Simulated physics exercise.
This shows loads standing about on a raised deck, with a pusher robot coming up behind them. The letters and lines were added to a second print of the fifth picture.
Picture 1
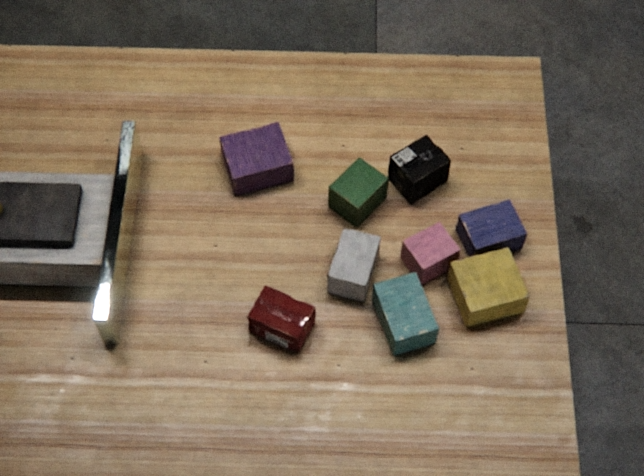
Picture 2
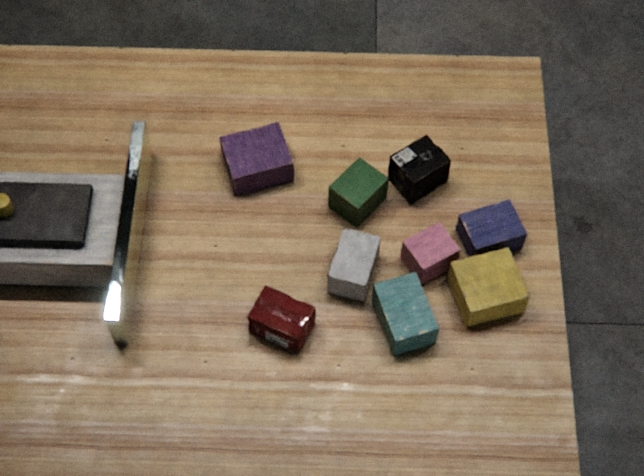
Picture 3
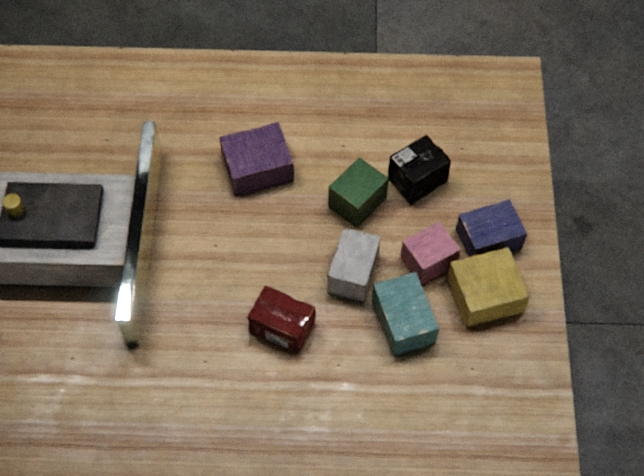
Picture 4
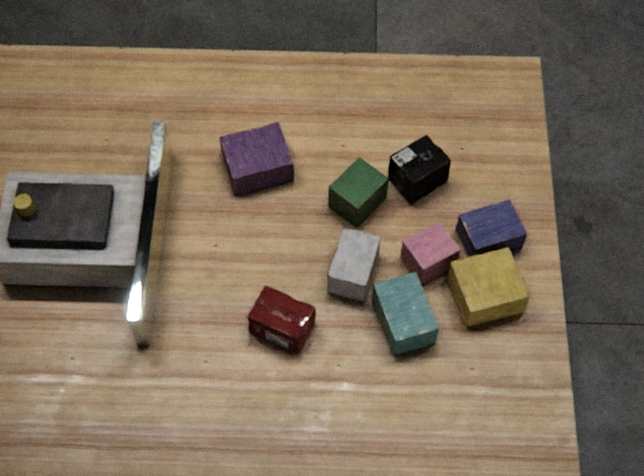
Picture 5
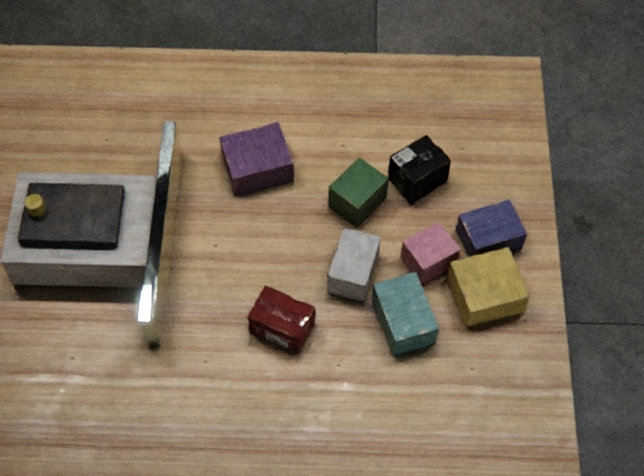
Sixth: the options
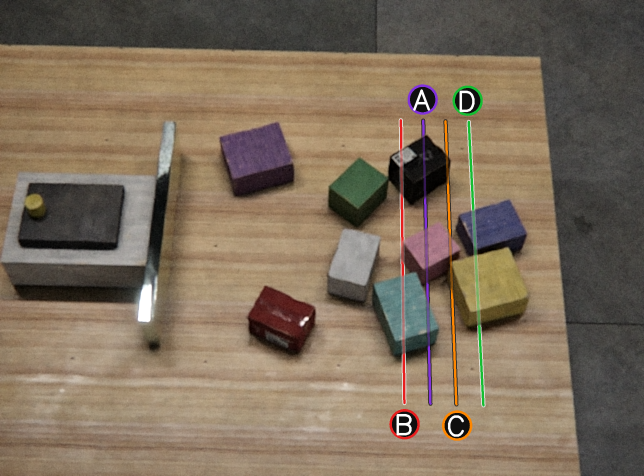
The footage shows a flat-fronted pusher device sliding slowly rightward across a wooden surface, a short distance in all, while nine differently coloured blocks, including purple, red, white and yellow ones, stay still and untouched to its right.
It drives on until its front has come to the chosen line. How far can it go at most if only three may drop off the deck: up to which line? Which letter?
It should halt at D.
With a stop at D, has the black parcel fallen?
Yes.
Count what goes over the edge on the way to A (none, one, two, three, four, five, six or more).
In all, none.
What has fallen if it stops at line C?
The yellow crate goes over.
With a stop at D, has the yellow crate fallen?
Yes.
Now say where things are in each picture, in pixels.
In the first picture, black parcel (419, 169); pink crate (430, 253); purple crate (257, 159).
In the second picture, robot (47, 213); red parcel (282, 319).
In the third picture, robot (58, 213); white crate (354, 265).
In the fourth picture, robot (69, 213); yellow crate (487, 288).
In the fifth picture, robot (80, 214); black parcel (419, 169); pink crate (430, 253); purple crate (257, 159).
On the marked copy, A at (427, 251); B at (403, 251); C at (451, 252); D at (475, 253).
Following D. Soon after the start, robot (195, 217); purple crate (317, 161); red parcel (310, 315).
Later, robot (311, 220); yellow crate (527, 287); blue crate (499, 230).
In the end, robot (397, 222); yellow crate over the edge; black parcel over the edge; two fallen.
As for the rest, A is within the limit but short; B is within the limit but short; C is within the limit but short.
